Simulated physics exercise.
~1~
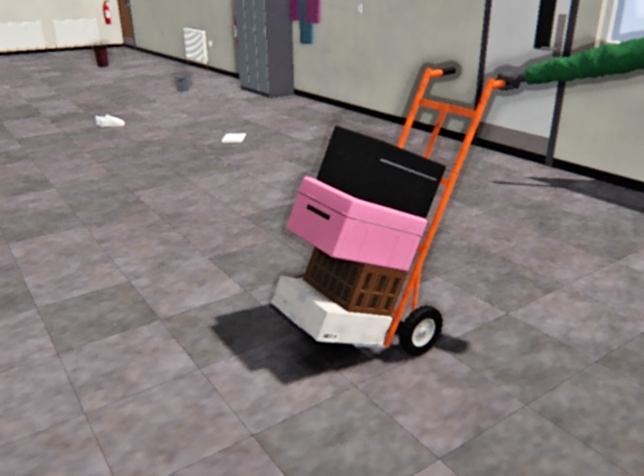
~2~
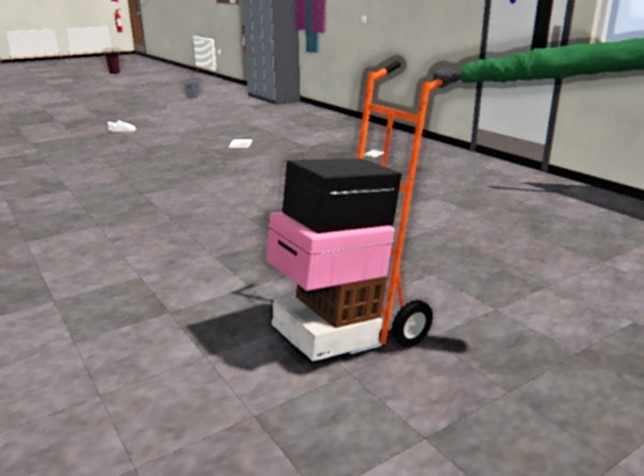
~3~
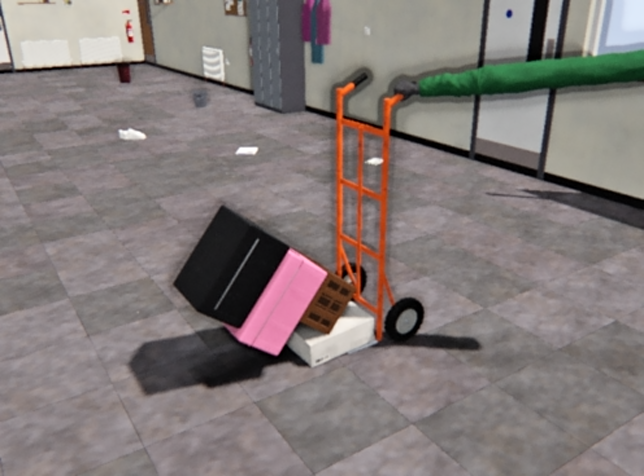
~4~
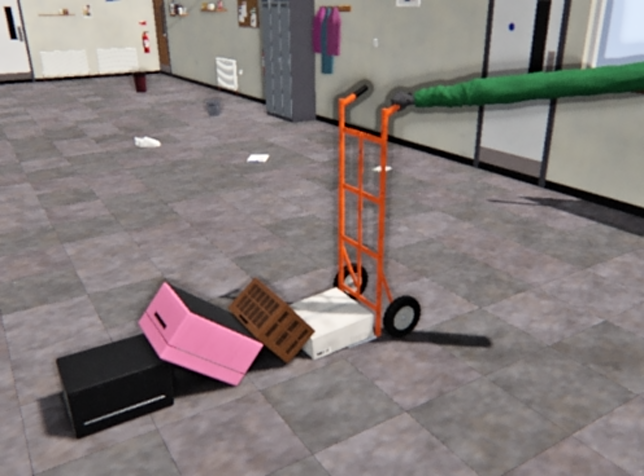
A green-sleeved arm tips an orange hand truck upright, and three stacked boxes topple off leftward.
